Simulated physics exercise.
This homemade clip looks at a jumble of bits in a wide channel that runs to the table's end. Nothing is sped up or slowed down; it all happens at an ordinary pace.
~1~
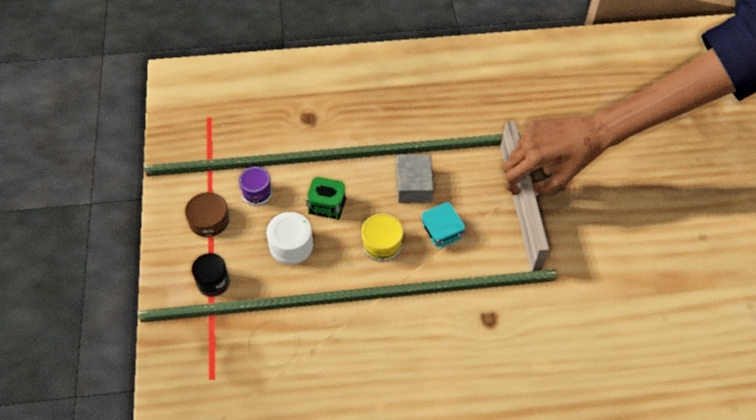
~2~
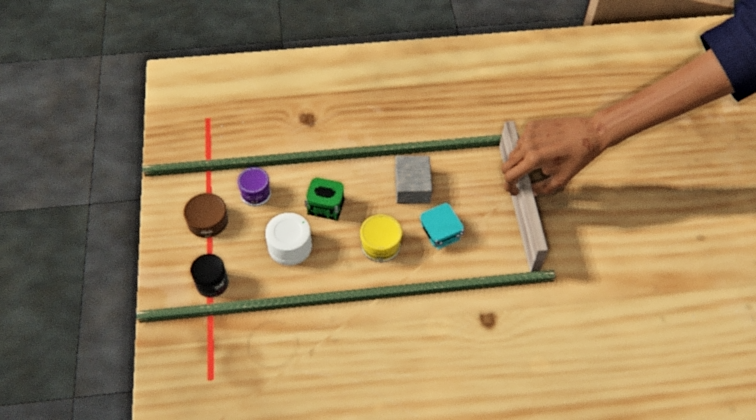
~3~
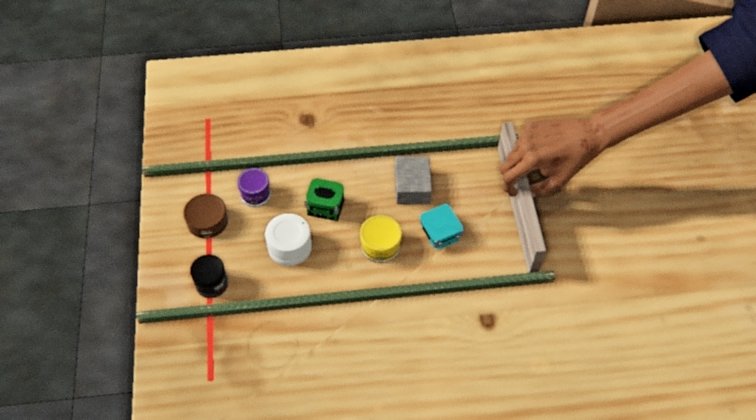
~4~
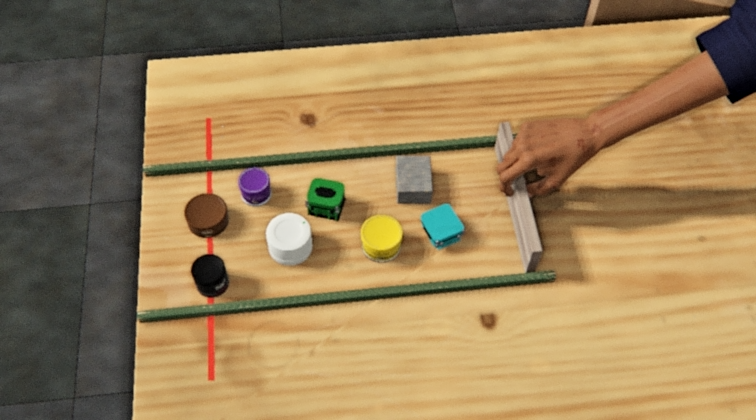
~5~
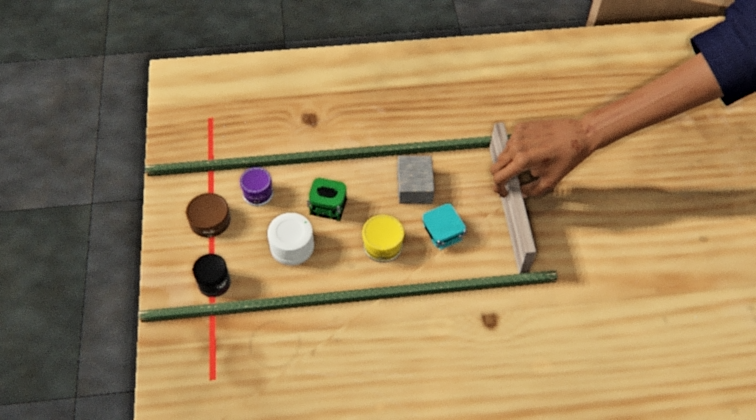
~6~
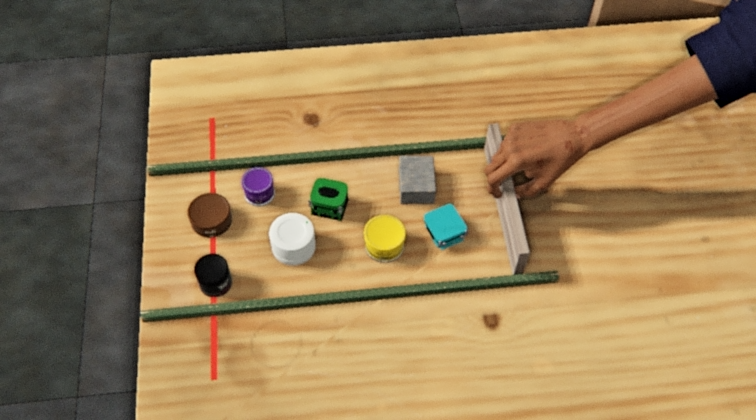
A board gripped by a hand at the right of a channel between two green rods slides slowly a short way left. Ahead of it, the grey block, turquoise and green cases, yellow pot, white tub and purple tin stay put, as do the brown and black tubs on the red line.
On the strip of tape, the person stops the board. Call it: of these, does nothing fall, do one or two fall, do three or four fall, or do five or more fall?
One or two fall.
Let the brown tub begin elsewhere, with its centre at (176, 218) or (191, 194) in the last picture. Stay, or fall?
Place by place, it goes off; goes off.
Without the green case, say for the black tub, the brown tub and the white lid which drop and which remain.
Black tub: Still up; brown tub: Down; white lid: Down.
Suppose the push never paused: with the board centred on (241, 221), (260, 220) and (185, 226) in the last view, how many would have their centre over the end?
0, 0, 5.
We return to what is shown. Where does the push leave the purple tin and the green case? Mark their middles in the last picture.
Approximately (161, 193) for one, approximately (159, 218) for the other.
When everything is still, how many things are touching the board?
Number: 2.
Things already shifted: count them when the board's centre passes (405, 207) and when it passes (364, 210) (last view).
Moved so far: 3, later 5.
Soon after, none off yet; brown tub at rest near (210, 215); black tub at rest near (213, 276); purple tin at rest near (258, 187).
After that, none off yet; brown tub moving near (204, 212); black tub at rest near (213, 276); purple tin at rest near (256, 186).
In the end, the number that fall off is one or two; gone, white lid and brown tub.
